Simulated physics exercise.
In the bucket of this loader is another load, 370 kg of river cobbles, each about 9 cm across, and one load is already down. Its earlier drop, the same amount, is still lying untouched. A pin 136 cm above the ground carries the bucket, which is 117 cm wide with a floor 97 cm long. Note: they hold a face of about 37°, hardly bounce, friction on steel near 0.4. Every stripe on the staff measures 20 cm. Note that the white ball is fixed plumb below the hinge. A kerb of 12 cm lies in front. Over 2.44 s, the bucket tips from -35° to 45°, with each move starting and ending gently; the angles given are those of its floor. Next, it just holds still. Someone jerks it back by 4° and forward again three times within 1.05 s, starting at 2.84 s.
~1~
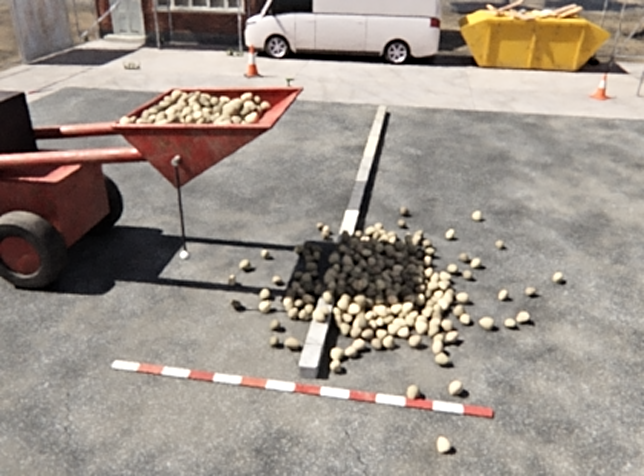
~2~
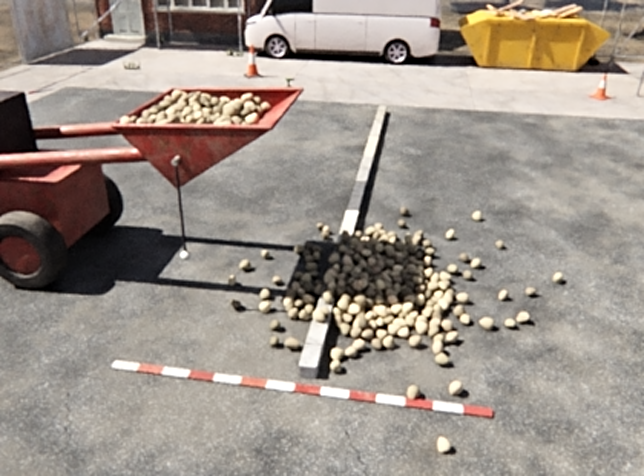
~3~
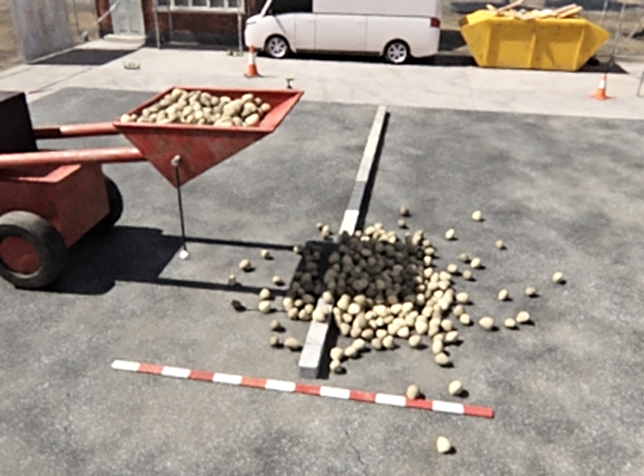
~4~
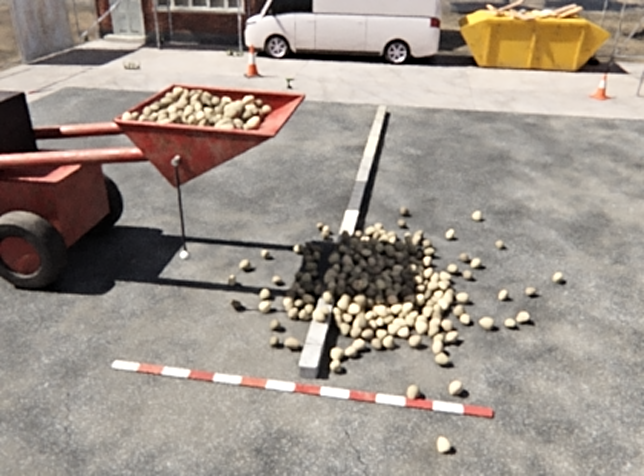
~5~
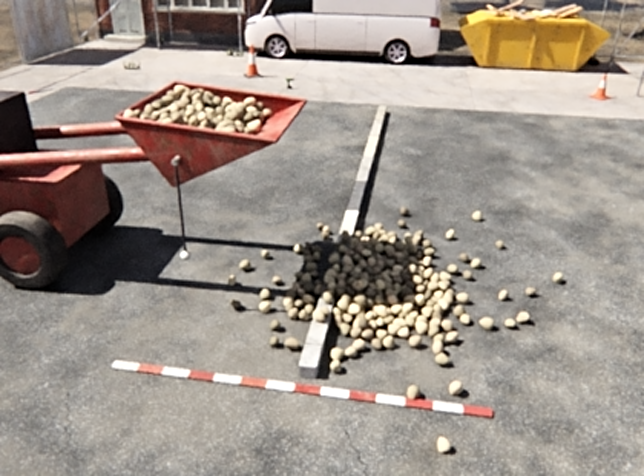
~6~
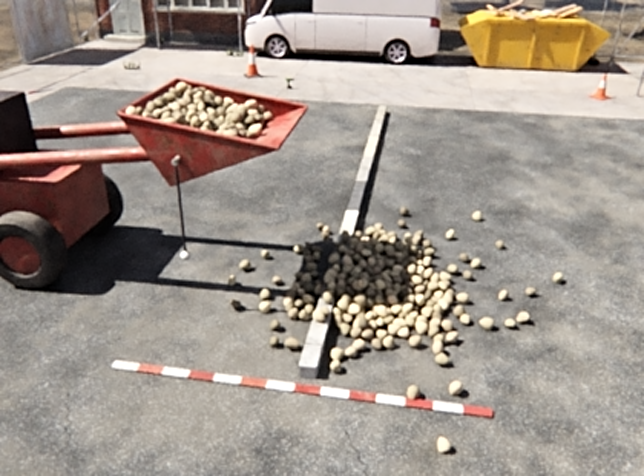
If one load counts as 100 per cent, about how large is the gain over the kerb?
Around 7 per cent.
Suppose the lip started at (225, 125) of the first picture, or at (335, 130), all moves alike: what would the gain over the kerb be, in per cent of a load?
Case one about 0 %, case two about 80 %.
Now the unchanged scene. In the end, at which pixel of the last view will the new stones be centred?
The middle ends up near (301, 272).
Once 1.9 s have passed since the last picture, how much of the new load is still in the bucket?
Some 0 %, roughly, is held.
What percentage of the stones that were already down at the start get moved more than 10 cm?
Roughly 5 % of them.
Then, 1.2 s after the last picture the floor is at 33°; in per cent of one load, 93 in the bucket, 23 on this side of the kerb, 84 over the kerb; the foremost stones are at (511, 282).
Then, 1.9 s after the last picture the floor is at 45°; in per cent of one load, 2 in the bucket, 110 on this side of the kerb, 87 over the kerb; the foremost stones are at (511, 282).
Then, 3.7 s after the last picture the floor is at 45°; in per cent of one load, 0 in the bucket, 109 on this side of the kerb, 90 over the kerb; the foremost stones are at (511, 282).
Then, 6.5 s after the last picture the floor is at 45°; in per cent of one load, 0 in the bucket, 109 on this side of the kerb, 90 over the kerb; the foremost stones are at (511, 282). Net gain over the kerb, 7.
